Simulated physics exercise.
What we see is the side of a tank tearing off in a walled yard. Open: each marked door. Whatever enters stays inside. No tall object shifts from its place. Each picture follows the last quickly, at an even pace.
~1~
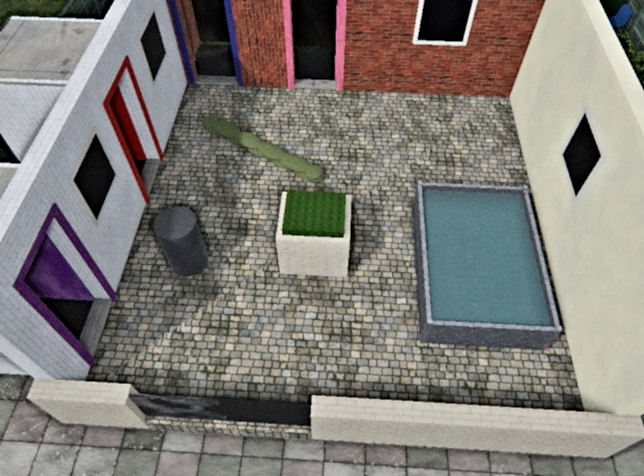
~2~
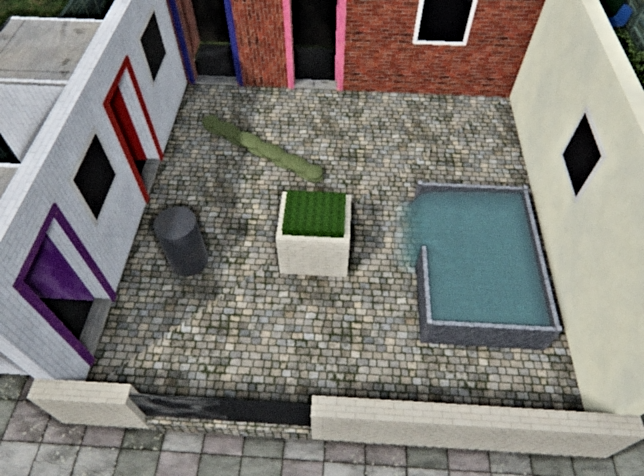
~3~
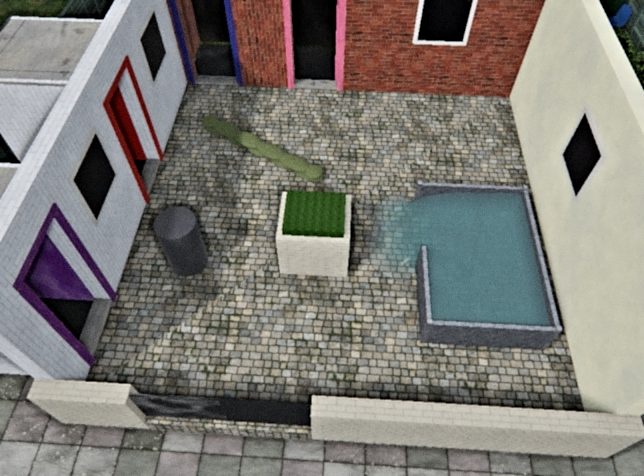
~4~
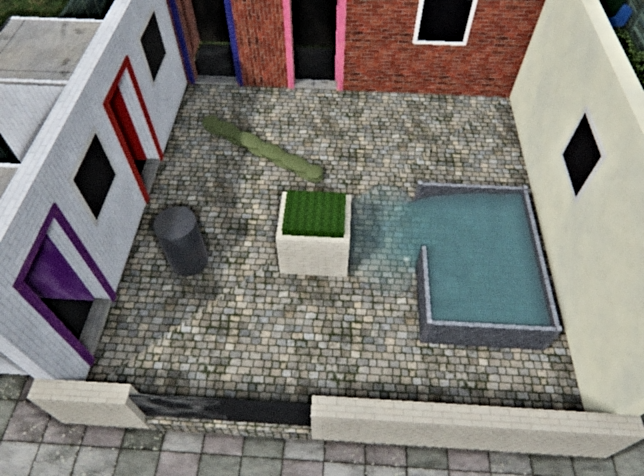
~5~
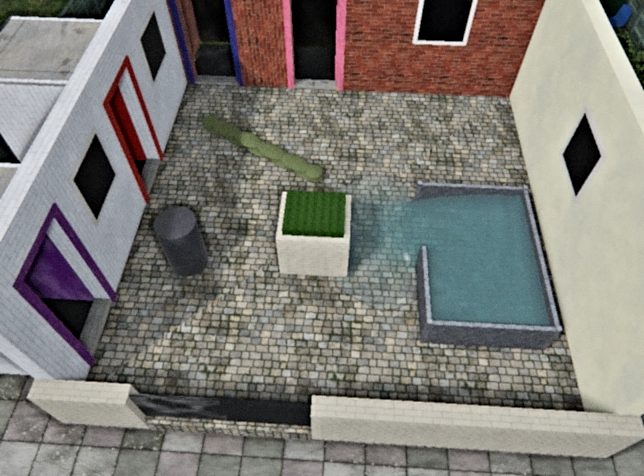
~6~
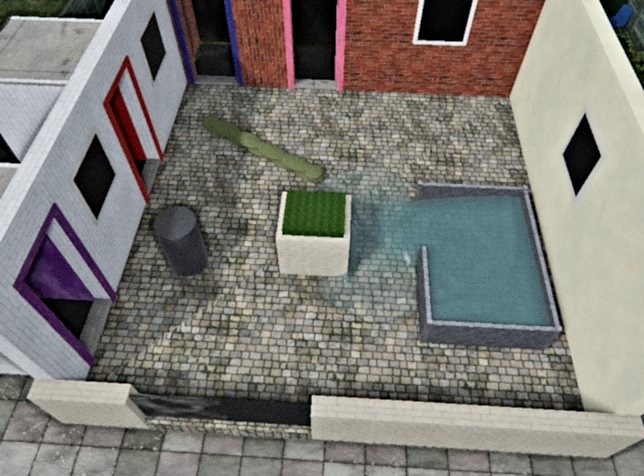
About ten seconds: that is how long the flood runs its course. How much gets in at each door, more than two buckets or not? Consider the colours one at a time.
One by one: I expect the blue door to go over the limit, I expect the pink door to go over the limit, I expect the red door to go over the limit, I expect the purple door to stay within two buckets.
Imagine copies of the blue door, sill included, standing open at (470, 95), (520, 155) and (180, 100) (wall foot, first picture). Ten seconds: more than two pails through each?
One after the other: Takes less, lets less in, lets more in.
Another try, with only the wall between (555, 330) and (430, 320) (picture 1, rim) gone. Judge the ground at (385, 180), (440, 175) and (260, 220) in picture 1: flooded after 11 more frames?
Taking the points in order: Unwetted, unwetted and unwetted.
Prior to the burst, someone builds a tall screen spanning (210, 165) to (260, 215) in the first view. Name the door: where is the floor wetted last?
The purple one.
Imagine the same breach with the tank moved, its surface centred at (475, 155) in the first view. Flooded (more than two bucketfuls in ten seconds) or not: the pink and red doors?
My reading: The pink door goes over, the red door is under.
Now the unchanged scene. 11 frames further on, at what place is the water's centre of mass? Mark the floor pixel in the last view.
Centre of the water: Near (407, 248).
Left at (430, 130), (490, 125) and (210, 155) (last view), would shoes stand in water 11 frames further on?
In turn, the points end up high and dry, high and dry and soaked.
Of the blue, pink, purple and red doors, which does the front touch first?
The answer here is the red one.
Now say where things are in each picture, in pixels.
In the first frame, still water in the tank at (481, 252).
In the second frame, water pours out at (420, 230) and has run to (403, 205).
In the third frame, the front is at (376, 261), out from the gap at (419, 231).
In the fourth frame, water pours out at (419, 231) and has run to (349, 263).
In the fifth frame, water pours out at (419, 232) and has run to a hidden place.
In the sixth frame, the front is at a hidden place, out from the gap at (419, 232).
A moment on, water covers 20 % of the floor; the blue door not reached, the pink door not reached, the red door not reached, the purple door not reached.
Next, water covers 40 % of the floor; the blue door not reached, the pink door not reached, the red door wet at the sill, nothing in, the purple door not reached.
Then, water covers 60 % of the floor; the blue door wet at the sill, nothing in, the pink door over two buckets in, the red door over two buckets in, the purple door not reached.
Later, water covers 75 % of the floor; the blue door under two buckets in, the pink door over two buckets in, the red door far over two buckets in, the purple door wet at the sill, nothing in.
In the end, water covers 95 % of the floor; the blue door over two buckets in, the pink door over two buckets in, the red door far over two buckets in, the purple door wet at the sill, nothing in.
